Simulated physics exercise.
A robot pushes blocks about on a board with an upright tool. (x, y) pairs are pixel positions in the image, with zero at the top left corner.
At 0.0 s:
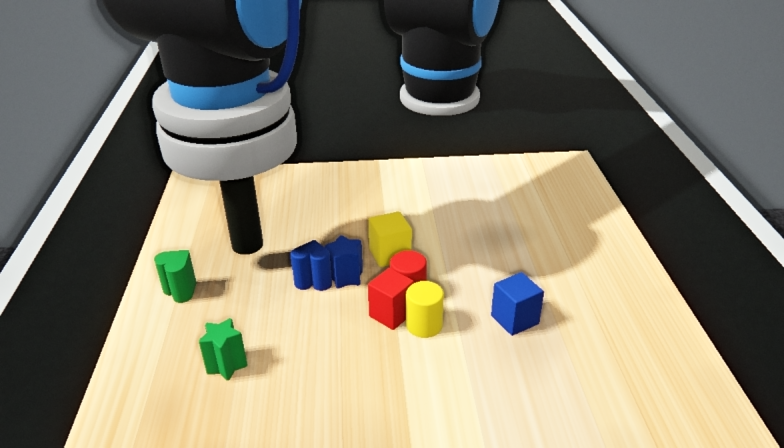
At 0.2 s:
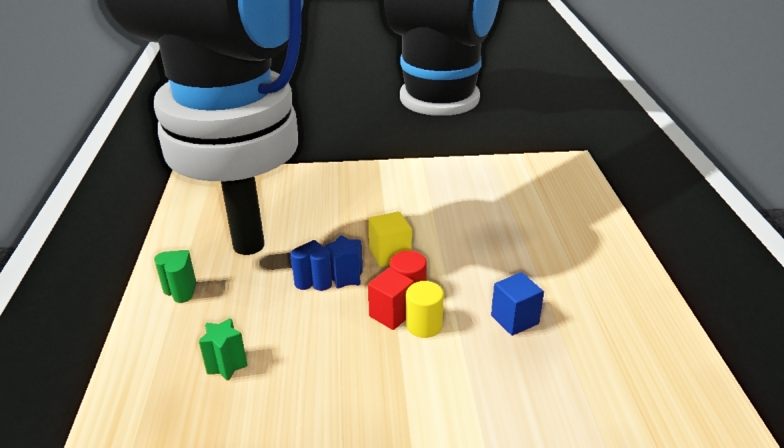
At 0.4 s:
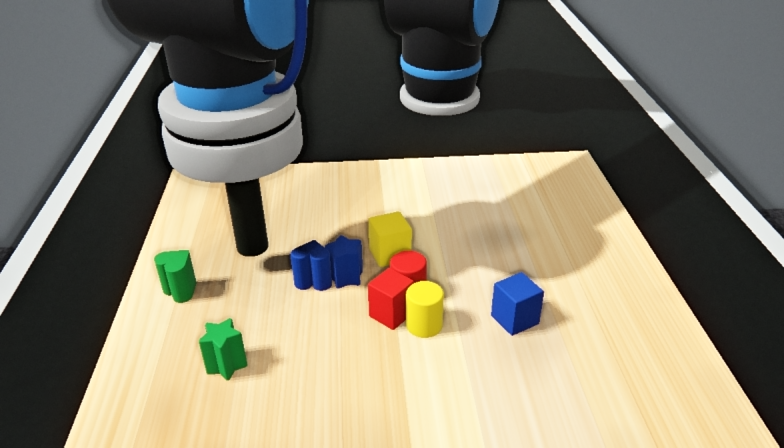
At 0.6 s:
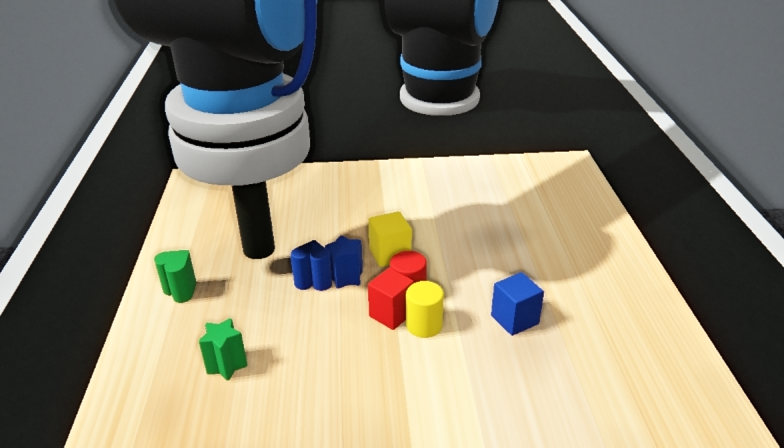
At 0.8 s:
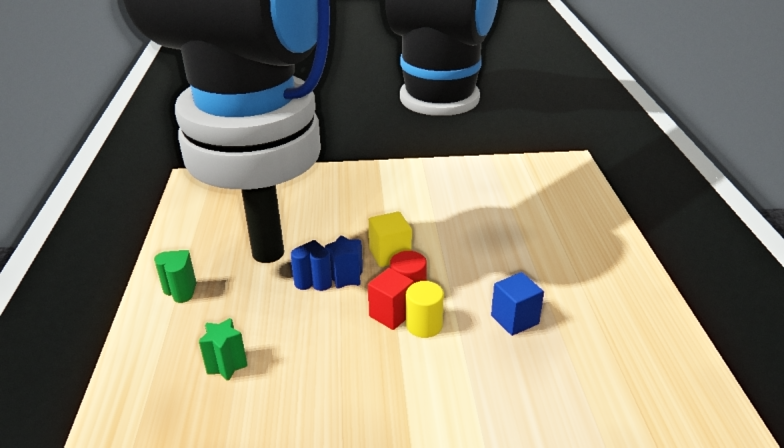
The footage shows a robot arm holding an upright black tool over a wooden board scattered with green, blue, red and yellow blocks. The tool stays nearly still, then shifts slightly right and toward the viewer, while the blocks remain still.
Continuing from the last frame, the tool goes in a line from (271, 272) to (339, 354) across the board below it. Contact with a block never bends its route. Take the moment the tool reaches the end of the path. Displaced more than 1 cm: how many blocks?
The answer is a single block.
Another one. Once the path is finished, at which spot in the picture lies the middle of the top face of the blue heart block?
Most likely (323, 260).
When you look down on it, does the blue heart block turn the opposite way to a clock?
Yes, that is what happens.
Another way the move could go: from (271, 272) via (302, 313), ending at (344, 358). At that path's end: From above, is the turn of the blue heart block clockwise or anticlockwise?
Looking down on the board, it turns counter-clockwise.
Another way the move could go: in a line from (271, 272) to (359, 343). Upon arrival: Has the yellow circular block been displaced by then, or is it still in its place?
Left where it is.
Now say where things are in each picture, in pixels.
The first frame shows lower end of the tool at (248, 246), tops of blocks, blue heart block at (311, 250), blue star-shaped block at (344, 245), red four-sided block at (391, 282).
The second frame shows tool at (249, 246), blocks as before.
The third frame shows tool at (253, 248), blocks as before.
The fourth frame shows tool at (259, 250), blocks as before.
The fifth frame shows tool at (268, 254), blue heart block at (311, 250), blue star-shaped block at (344, 245), red four-sided block at (391, 282).
The first path, step by step. One third of the way, tool at (288, 280); blue heart block at (321, 257), turned 40° anticlockwise; blue star-shaped block at (349, 244).
Two thirds of the way, tool at (311, 306); blue heart block at (323, 260), turned 65° anticlockwise; blue star-shaped block at (350, 244).
At the end, tool at (338, 335); blue heart block at (323, 260), turned 65° anticlockwise; blue star-shaped block at (350, 244); red four-sided block not moved.
